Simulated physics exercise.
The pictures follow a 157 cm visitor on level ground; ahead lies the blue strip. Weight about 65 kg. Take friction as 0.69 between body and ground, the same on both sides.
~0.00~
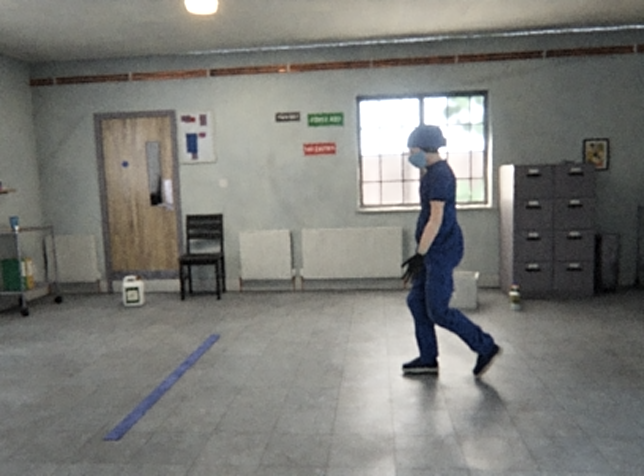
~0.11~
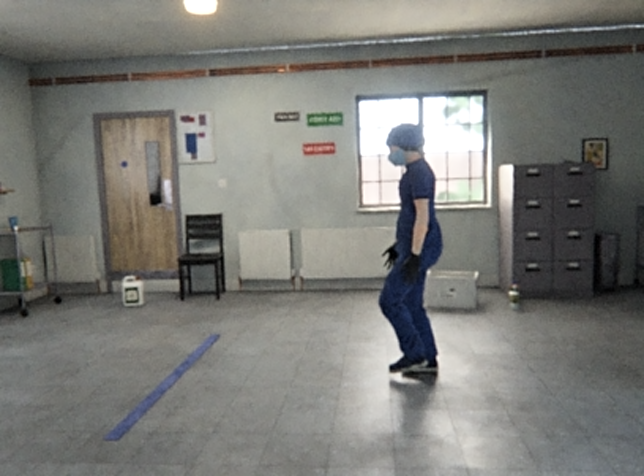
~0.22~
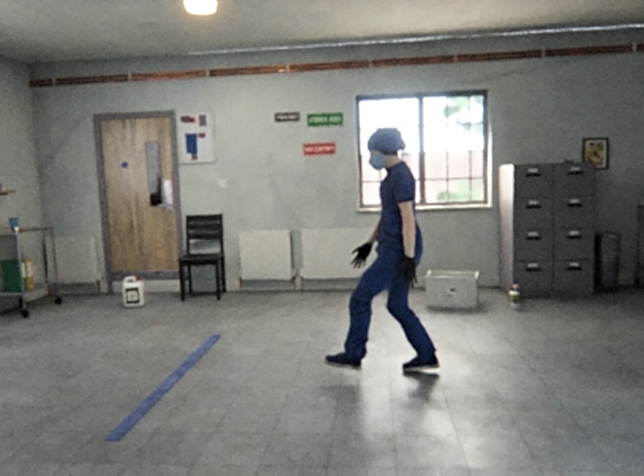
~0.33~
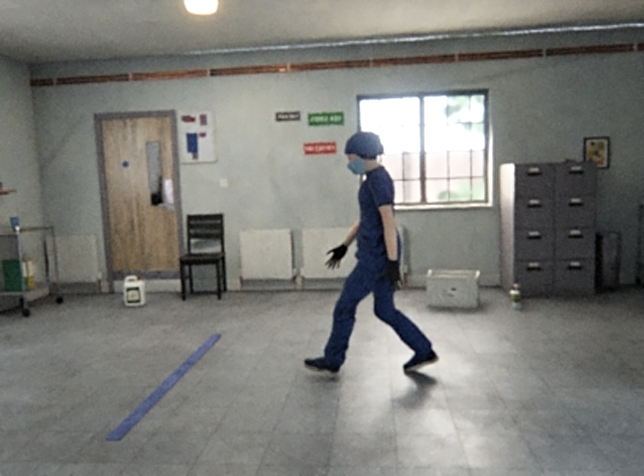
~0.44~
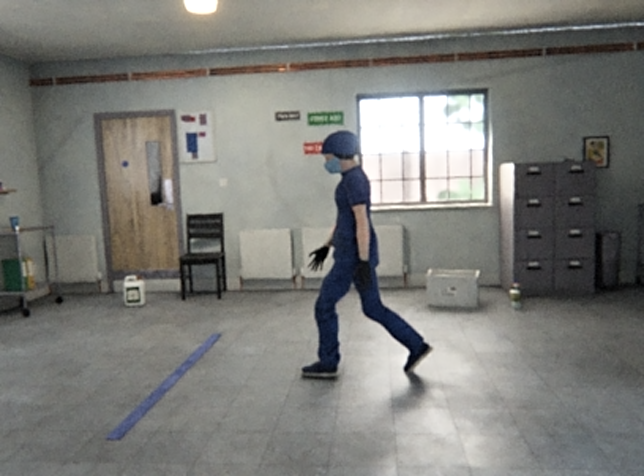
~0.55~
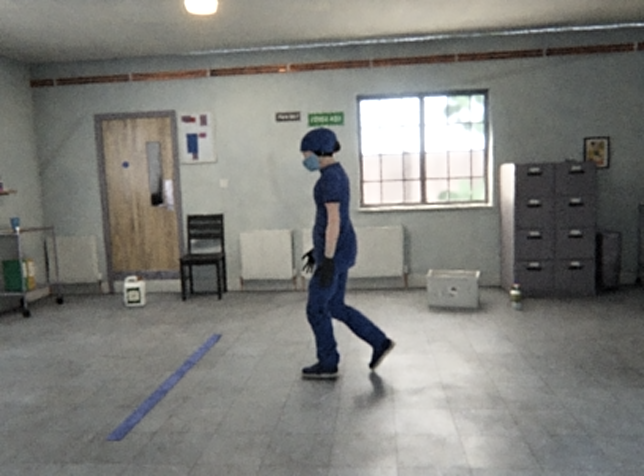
In the video, a person in dark blue clothing, a cap, a face mask and black gloves walks from right to left across a tiled room, arms swinging slightly, passing a window, with a blue strip on the floor ahead.
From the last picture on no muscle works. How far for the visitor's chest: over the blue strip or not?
This time the visitor's chest fails to pass the blue strip.
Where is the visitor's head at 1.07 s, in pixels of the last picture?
At about (240, 288).
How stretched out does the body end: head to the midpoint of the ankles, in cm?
About 60 cm.
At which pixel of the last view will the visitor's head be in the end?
Near (244, 328).
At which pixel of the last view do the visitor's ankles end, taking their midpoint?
Around (299, 352).
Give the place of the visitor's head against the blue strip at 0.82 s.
About 75 cm short of it.
After 0.82 s the visitor's chest is 78 cm short of the blue strip, near (288, 237) in the last picture's view.
After 1.07 s the visitor's chest is 64 cm short of the blue strip, near (274, 289) in the last picture's view; the visitor's head 44 cm short of the blue strip.
After 1.37 s the visitor's chest is 52 cm short of the blue strip, near (267, 321) in the last picture's view.
Final state at 2.9 s, visitor's hips stop short of the blue strip; visitor's head stops short of the blue strip; visitor's chest stops short of the blue strip.
